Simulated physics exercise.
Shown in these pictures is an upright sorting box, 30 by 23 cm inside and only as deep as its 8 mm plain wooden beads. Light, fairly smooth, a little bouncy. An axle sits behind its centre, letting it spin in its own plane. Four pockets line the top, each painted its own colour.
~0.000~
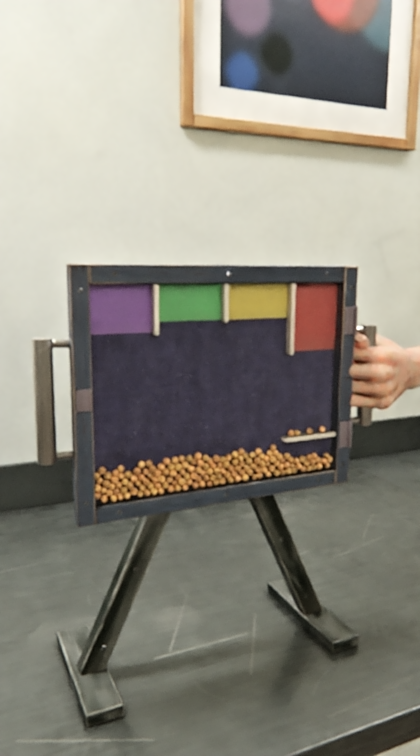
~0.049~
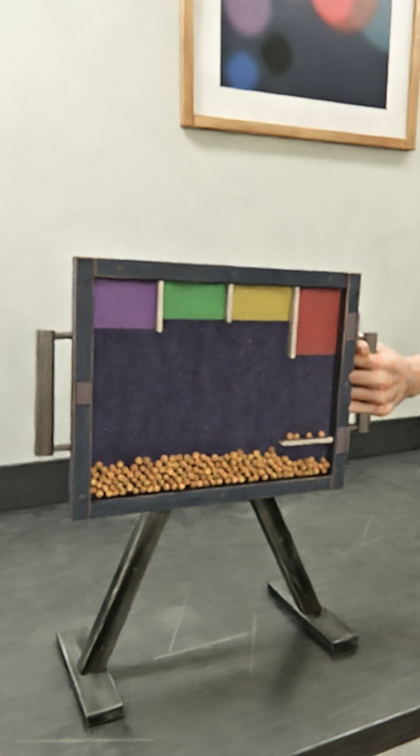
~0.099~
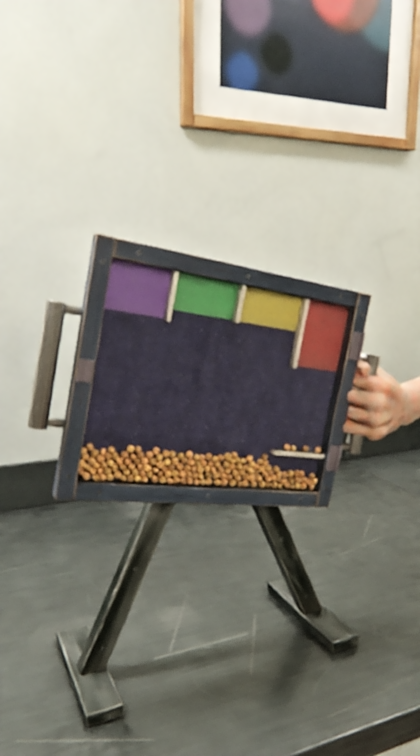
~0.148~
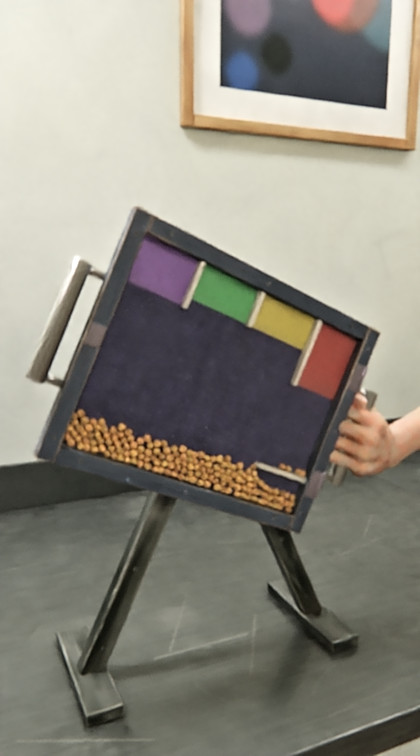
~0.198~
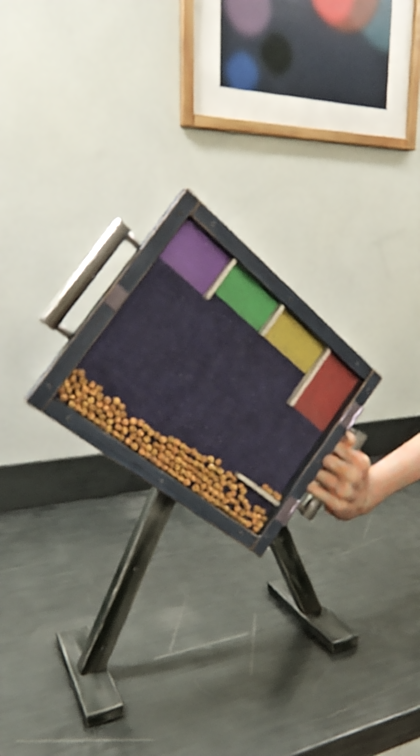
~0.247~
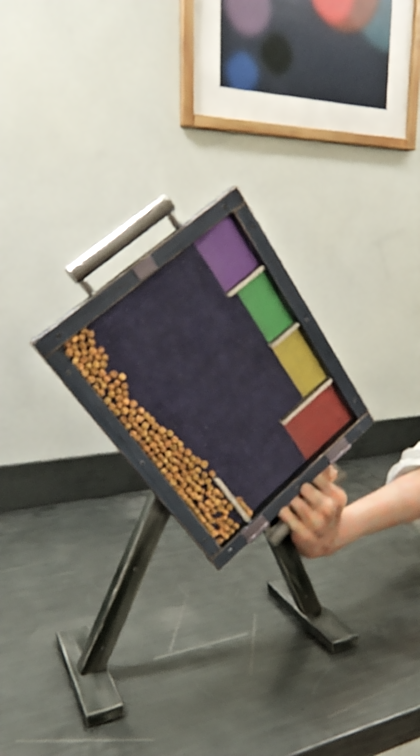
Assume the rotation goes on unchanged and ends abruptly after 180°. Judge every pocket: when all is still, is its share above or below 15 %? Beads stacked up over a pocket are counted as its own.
Green pocket is going to pass the cutoff; red pocket is going to pass the cutoff; yellow pocket is going to pass the cutoff; purple pocket is going to stay short of the cutoff.
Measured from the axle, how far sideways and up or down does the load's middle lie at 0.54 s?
Some 7 cm left and 3 cm below.
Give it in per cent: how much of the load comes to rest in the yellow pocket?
I'd say close to 35 per cent of the load.
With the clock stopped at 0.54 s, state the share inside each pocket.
Green pocket: 0; red pocket: 20; yellow pocket: 5; purple pocket: 0.
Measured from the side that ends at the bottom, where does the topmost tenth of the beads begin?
Estimate: 19 cm or so.
By 0.54 s it has turned 143°, the beads' middle is 7 cm left of and 3 cm below the axle; inside pockets, red 20 %, yellow 5 %.
By 0.73 s it has turned 180°, the beads' middle is 7 cm left of and 4 cm below the axle; inside pockets, green 10 %, red 30 %, yellow 25 %.
In the end, by 1.5 s, green 20 %, red 30 %, yellow 35 %, purple 0 %, caught on other walls 15 %.
